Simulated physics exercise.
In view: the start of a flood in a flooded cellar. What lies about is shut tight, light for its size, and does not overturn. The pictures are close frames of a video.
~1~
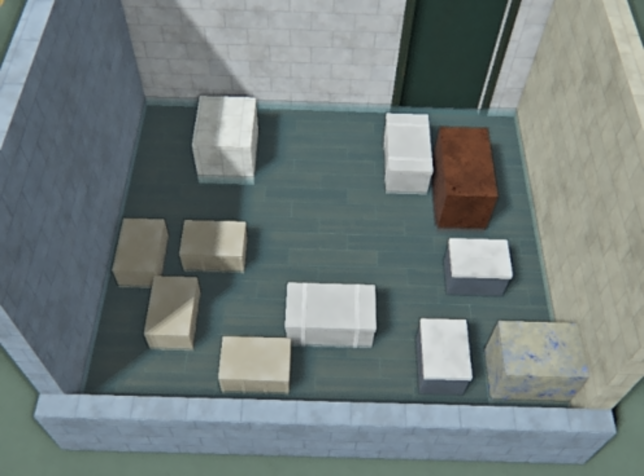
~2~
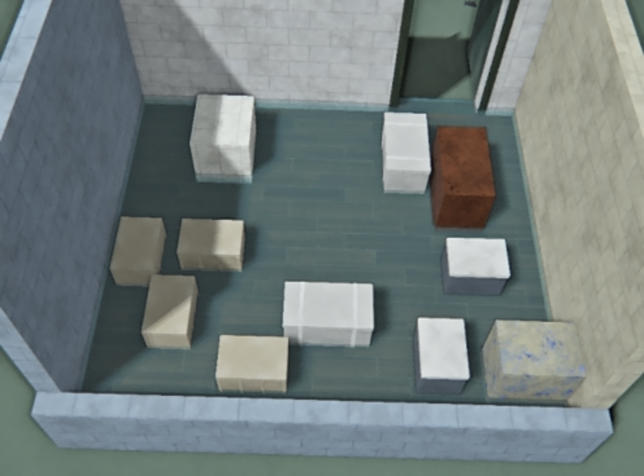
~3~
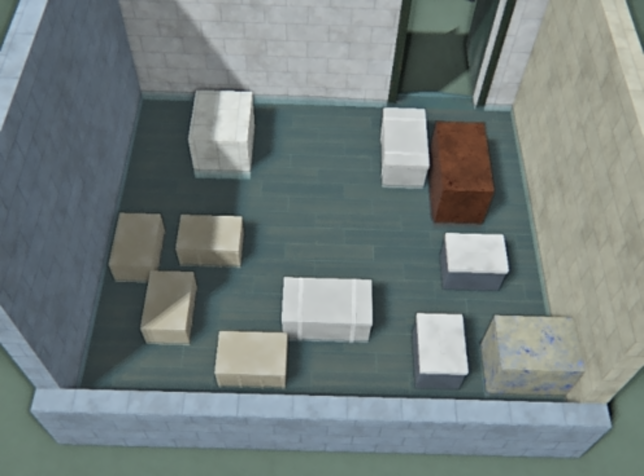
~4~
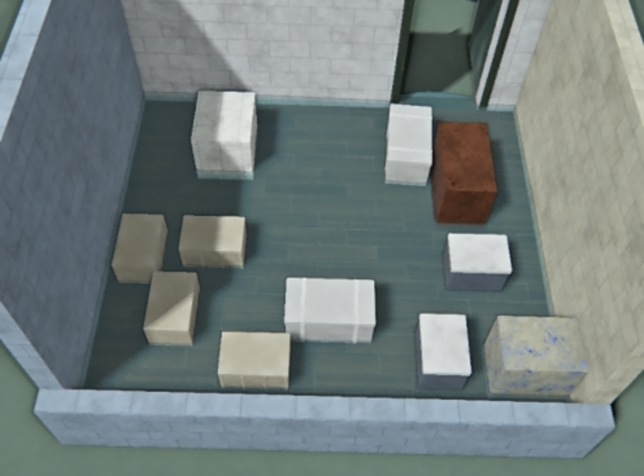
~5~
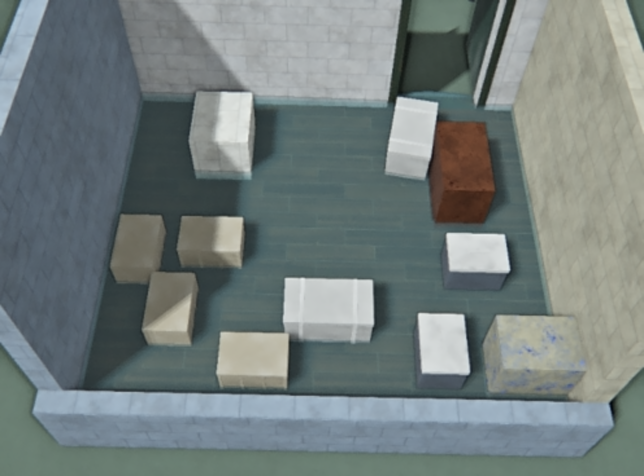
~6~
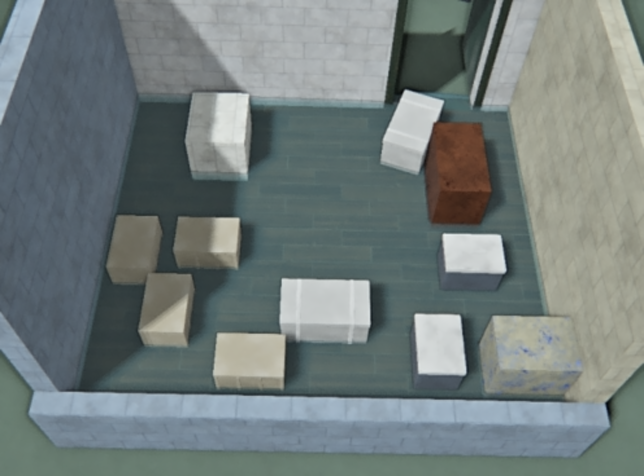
At first, pale, tan and reddish-brown boxes sit spread across a walled room with a dark door closed at the back. The doorway then opens while the boxes stay put. Next, the white box beside the reddish-brown one drifts slightly toward the back wall and turns clockwise, while the others keep their places.
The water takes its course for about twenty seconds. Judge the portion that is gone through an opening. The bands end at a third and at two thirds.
That comes to under a third.
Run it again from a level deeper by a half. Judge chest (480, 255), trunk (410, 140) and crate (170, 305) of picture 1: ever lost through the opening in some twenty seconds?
One after the other: Washed out, yes, stays.
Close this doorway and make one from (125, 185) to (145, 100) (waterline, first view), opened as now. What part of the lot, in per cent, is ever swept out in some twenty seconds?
Near 40 in a hundred.
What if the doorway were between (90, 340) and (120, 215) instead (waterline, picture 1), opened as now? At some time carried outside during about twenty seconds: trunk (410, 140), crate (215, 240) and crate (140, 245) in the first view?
As listed: No, carried outside, through.
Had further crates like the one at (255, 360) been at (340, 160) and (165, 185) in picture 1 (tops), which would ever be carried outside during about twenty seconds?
In that order: Out, no.
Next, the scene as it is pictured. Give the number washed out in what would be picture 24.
1 of them.
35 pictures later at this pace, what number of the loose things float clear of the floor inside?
The number is 6.
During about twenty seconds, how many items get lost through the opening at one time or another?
2 of them.
A moment on, 1 of 8 are out; 7 afloat.
Next, 1 of 8 are out; 7 afloat.
Later, 2 of 8 are out; 6 afloat.
In the end, 2 of 8 are out; 6 afloat.
